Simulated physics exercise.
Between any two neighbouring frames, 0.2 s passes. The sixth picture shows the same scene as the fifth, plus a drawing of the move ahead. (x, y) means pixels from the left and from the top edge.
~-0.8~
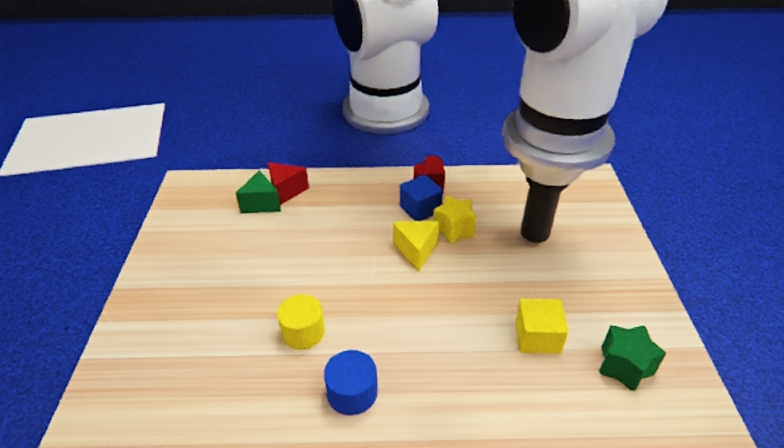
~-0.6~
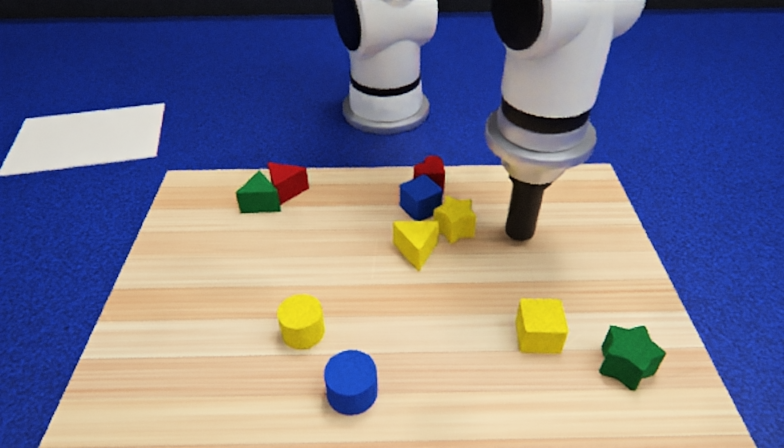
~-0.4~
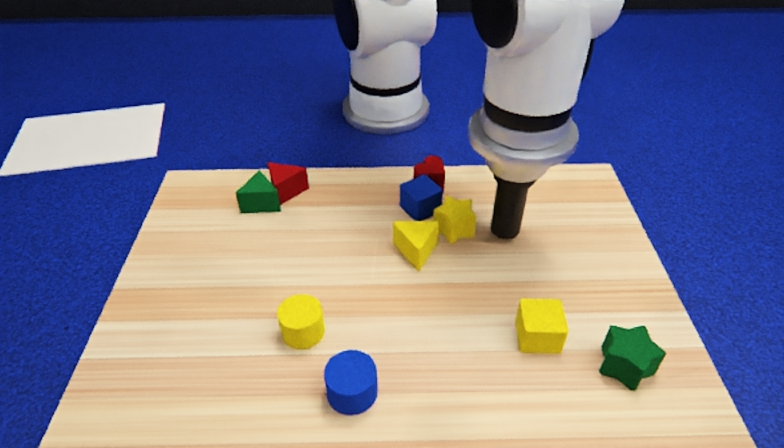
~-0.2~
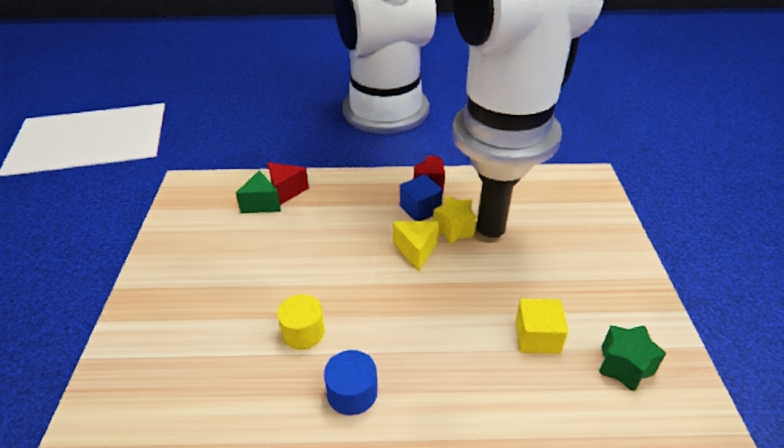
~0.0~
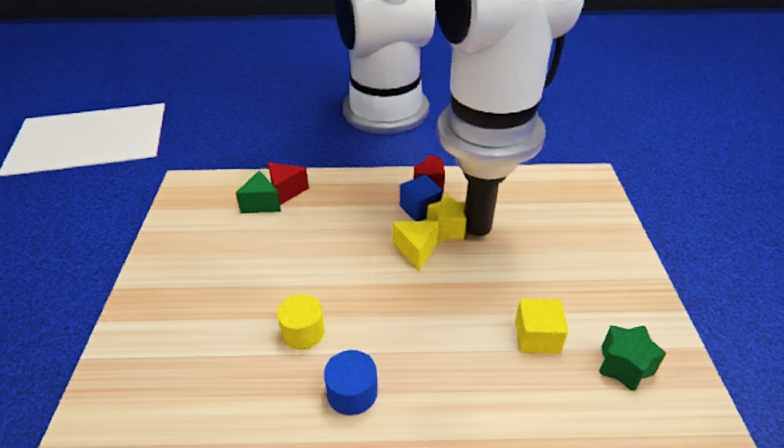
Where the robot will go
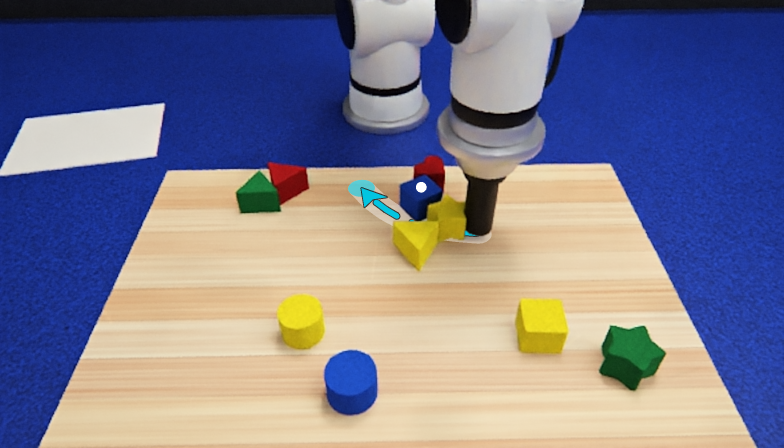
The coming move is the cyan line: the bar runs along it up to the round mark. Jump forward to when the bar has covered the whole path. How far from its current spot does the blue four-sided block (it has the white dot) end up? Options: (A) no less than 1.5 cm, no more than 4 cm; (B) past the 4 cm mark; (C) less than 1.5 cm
The one that fits is B, past the 4 cm mark.
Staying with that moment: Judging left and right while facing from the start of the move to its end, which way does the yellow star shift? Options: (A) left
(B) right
The one that fits is A, left.
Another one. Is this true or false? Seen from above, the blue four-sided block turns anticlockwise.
False
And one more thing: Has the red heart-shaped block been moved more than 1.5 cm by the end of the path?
No, I don't think so.
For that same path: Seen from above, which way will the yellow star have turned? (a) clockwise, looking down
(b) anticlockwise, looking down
My pick is b.
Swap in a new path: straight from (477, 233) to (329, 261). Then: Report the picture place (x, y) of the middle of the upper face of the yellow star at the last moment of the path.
About (396, 206).
Drawn move, from (477, 233) by way of (429, 227) and (388, 211) to (362, 188); the dot is on the blue four-sided block.
The first path, step by step. One third of the way, bar (428, 220); blue four-sided block (401, 179), turned 40° clockwise; red heart-shaped block (429, 164), turned 15° clockwise; yellow star (400, 203).
Two thirds of the way, bar (388, 204); blue four-sided block (394, 170), turned 70° clockwise; red heart-shaped block (429, 163), turned 25° clockwise; yellow star (360, 195), turned 25° anticlockwise.
At the end, bar (361, 181); yellow triangular piece still; blue four-sided block (392, 162), turned 105° clockwise; red heart-shaped block (429, 163), turned 30° clockwise; yellow star (351, 192), turned 60° anticlockwise.
